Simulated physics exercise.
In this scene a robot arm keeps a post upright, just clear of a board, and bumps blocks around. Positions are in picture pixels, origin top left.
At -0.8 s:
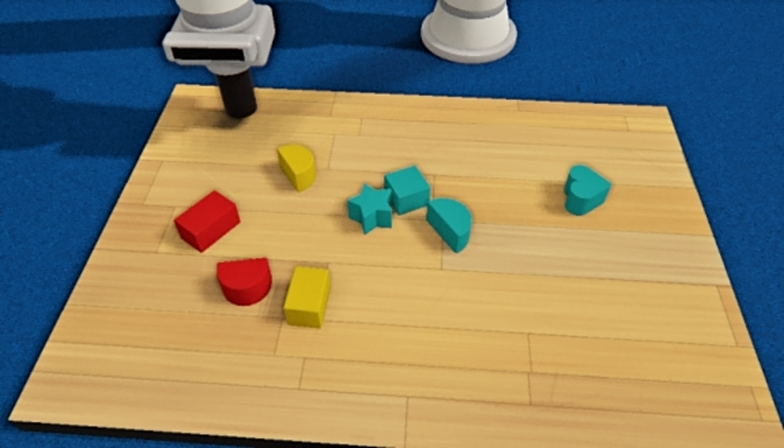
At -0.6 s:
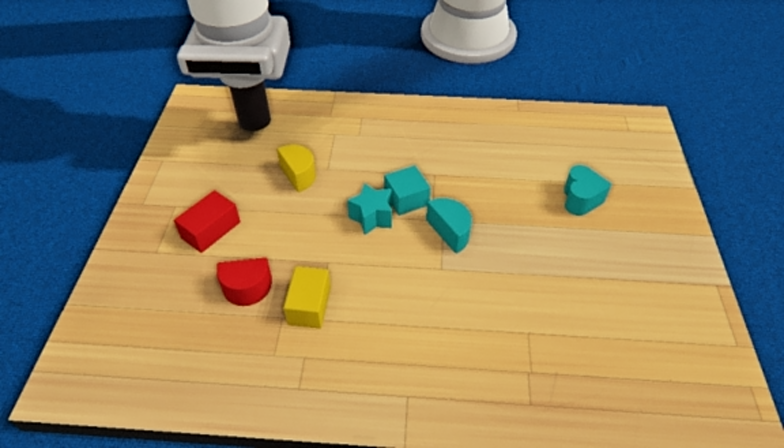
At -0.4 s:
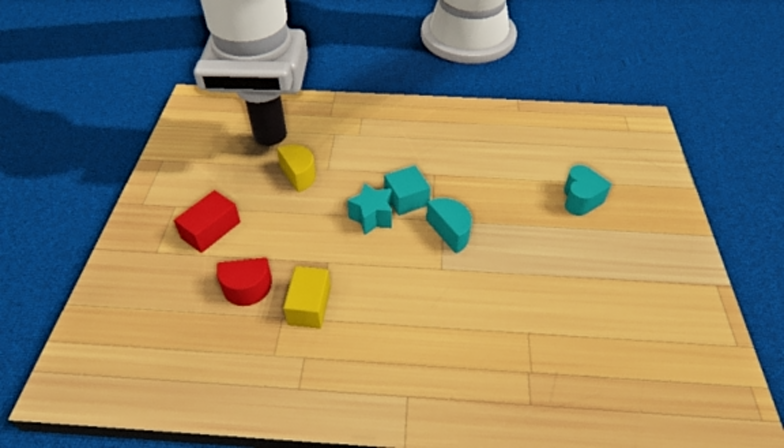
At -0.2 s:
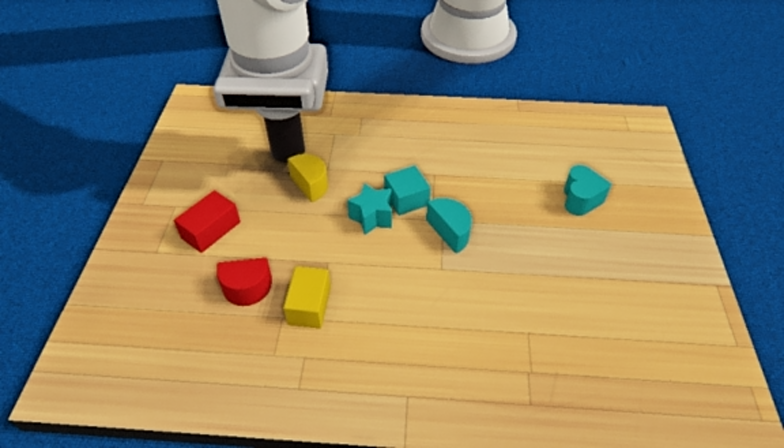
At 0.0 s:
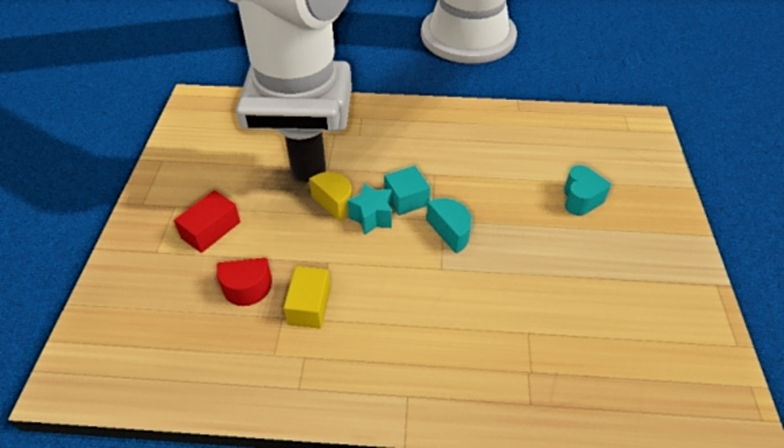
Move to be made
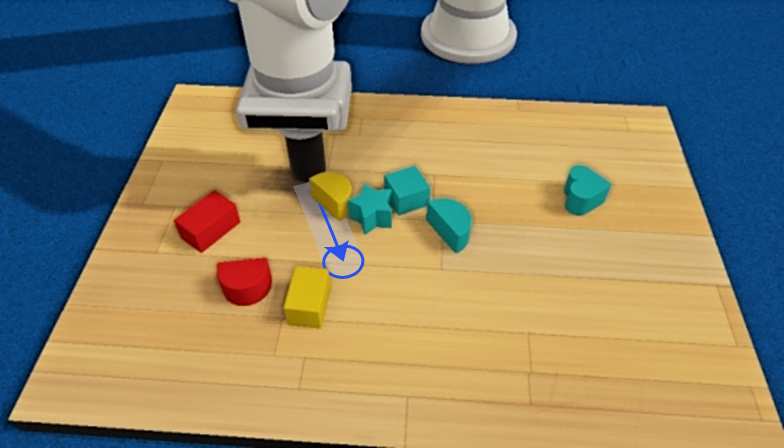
On a pale wooden board set over blue, red, yellow and turquoise blocks lie scattered as a robot arm lowers a dark post near the far left edge. The post moves toward the viewer and to the right, then pushes the yellow half-round block a short way toward the turquoise star.
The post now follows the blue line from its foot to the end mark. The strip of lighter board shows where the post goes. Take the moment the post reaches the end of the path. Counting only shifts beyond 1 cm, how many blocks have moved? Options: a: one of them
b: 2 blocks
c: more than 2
b.
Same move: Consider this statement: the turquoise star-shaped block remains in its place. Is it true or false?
That is false.
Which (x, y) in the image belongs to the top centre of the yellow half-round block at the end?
My prediction: (382, 242).
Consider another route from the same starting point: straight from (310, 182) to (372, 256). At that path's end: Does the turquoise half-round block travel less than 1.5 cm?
It seems so.
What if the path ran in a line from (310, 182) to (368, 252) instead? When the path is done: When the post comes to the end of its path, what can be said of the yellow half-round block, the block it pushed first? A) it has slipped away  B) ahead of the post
That would be B.
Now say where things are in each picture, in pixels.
Tip of the post at (241, 109), middles of tops, yellow oblong block at (306, 288), yellow half-round block at (297, 157), turquoise star-shaped block at (372, 199), in the first frame.
Post at (255, 121), nothing pushed, in the second frame.
Post at (270, 135), nothing pushed, in the third frame.
Post at (288, 151), yellow half-round block at (309, 166), in the fourth frame.
Post at (309, 170), yellow oblong block at (306, 288), yellow half-round block at (333, 184), turquoise star-shaped block at (372, 199), in the fifth frame.
The line goes straight from (310, 182) to (343, 261).
On the path given first. One third of the way, post at (320, 196); yellow half-round block at (349, 209), turned 15° anticlockwise; turquoise star-shaped block at (385, 205), turned 50° anticlockwise.
Two thirds of the way, post at (331, 222); yellow half-round block at (368, 228), turned 45° anticlockwise; turquoise star-shaped block at (395, 209), turned 85° anticlockwise.
At the end, post at (342, 250); yellow oblong block unmoved; yellow half-round block at (382, 242), turned 95° anticlockwise; turquoise star-shaped block at (398, 210), turned 90° anticlockwise.
